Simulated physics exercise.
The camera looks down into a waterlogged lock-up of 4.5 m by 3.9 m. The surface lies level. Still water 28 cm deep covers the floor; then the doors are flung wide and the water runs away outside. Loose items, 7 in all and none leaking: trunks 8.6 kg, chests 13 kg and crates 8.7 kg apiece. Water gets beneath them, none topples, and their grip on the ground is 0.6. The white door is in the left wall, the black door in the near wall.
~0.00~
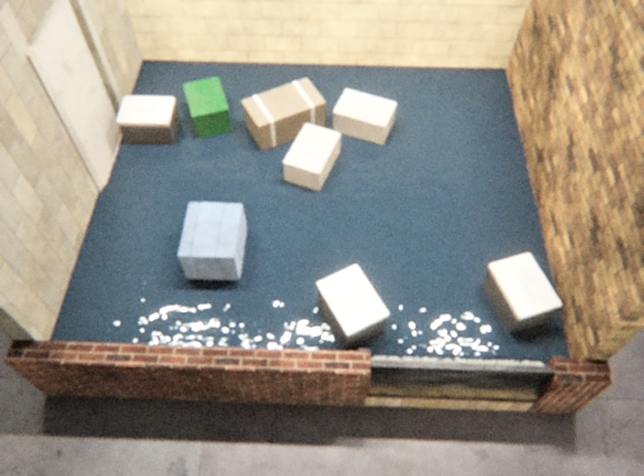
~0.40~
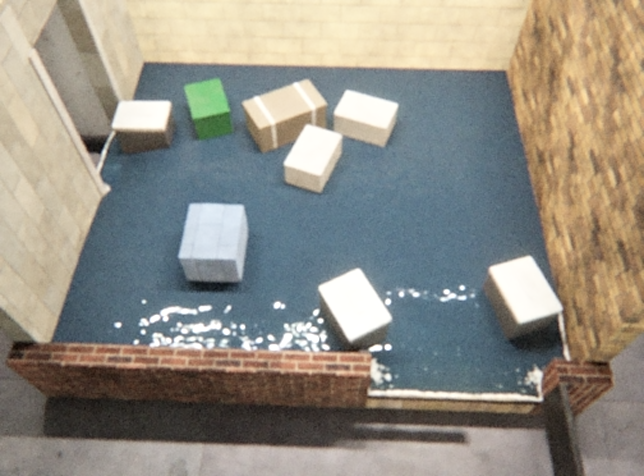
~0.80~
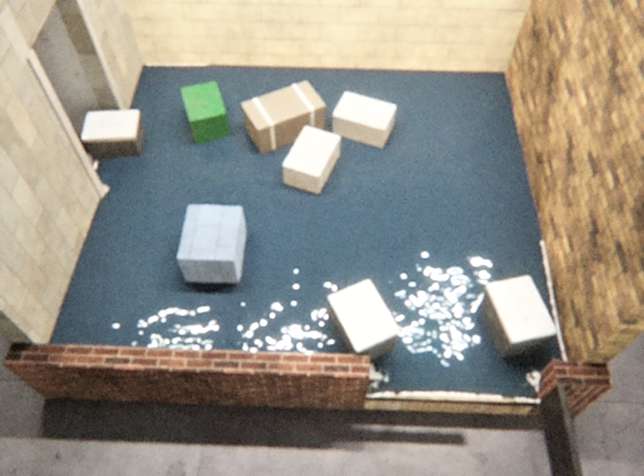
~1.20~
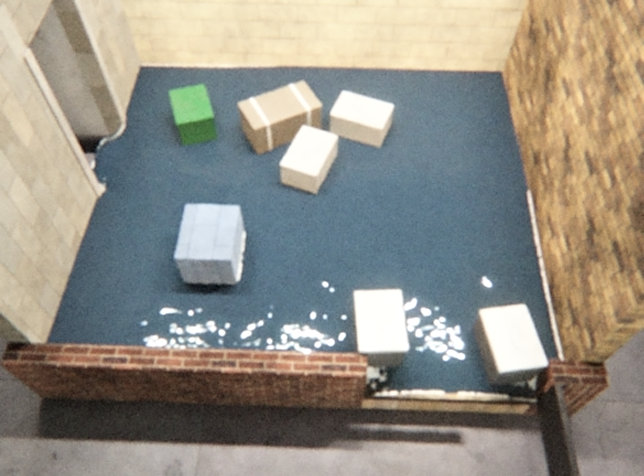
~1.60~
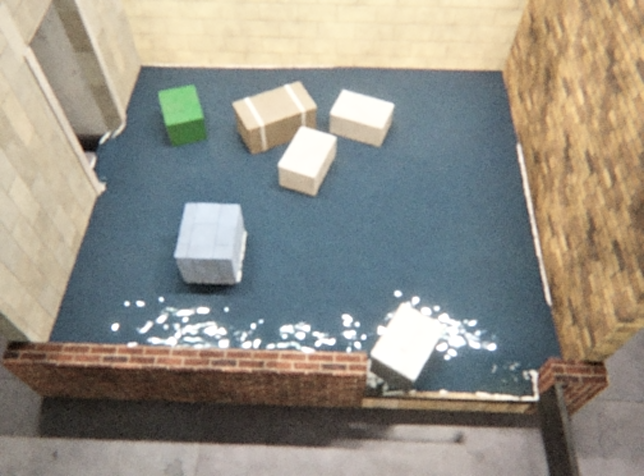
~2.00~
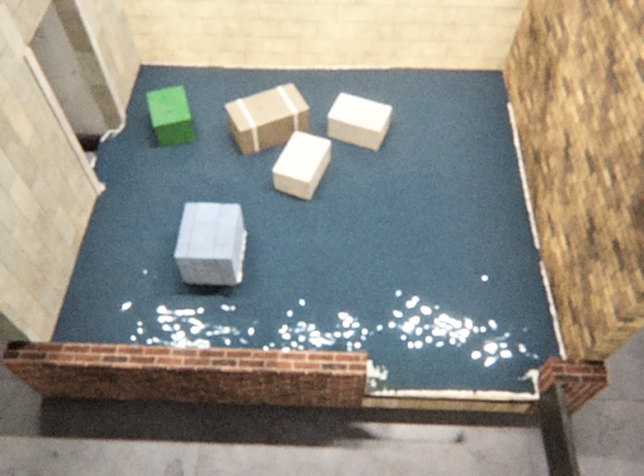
At first, boxes sit in dark water with both doors shut. Then the doors open, and a pale-topped box drifts out through the left doorway while two pale boxes near the front shift and leave view one after the other. The green chest drifts left, the strapped box edges left, and the blue box barely moves.
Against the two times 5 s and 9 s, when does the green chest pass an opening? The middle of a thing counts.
Expect it before the first time.
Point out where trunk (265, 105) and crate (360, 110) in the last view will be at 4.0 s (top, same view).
Near (243, 121) and (347, 138).
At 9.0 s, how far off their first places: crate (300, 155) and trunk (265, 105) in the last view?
In turn: 80 cm, 100 cm.
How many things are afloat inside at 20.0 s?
1 of them.
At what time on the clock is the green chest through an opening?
Near 3.5 s.
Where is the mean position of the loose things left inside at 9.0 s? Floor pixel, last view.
Near (292, 195).
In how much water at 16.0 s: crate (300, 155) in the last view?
Roughly 7 cm.
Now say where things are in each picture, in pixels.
In the first frame, the green chest at (205, 96) floats; 28 cm deep round most things; 0 of 7 have shifted.
In the second frame, the green chest at (206, 98), afloat; about 4730 L in view; 1 of 7 have shifted.
In the third frame, the green chest at (203, 101) floats; 26 cm deep round most things; 3 of 7 have shifted.
In the fourth frame, the green chest at (191, 104) floats, 14 cm from its start; 24 cm deep round most things; 4 of 7 have shifted.
In the fifth frame, the green chest at (180, 105) floats, 25 cm from its start; about 4270 L in view; 5 of 7 have shifted.
In the sixth frame, the green chest at (168, 105), afloat, 38 cm from its start; about 4110 L in view; 6 of 7 have shifted.
After 4.0 s the green chest has gone out (at 3.7 s); 4 of 7 are out; 3 afloat.
After 9.0 s the green chest has gone out (at 3.7 s); 4 of 7 are out; 3 afloat.
After 16.0 s the green chest has gone out (at 3.7 s); 5 of 7 are out; 2 afloat.
After 20.0 s the green chest has gone out (at 3.7 s); 6 of 7 are out; 1 afloat.
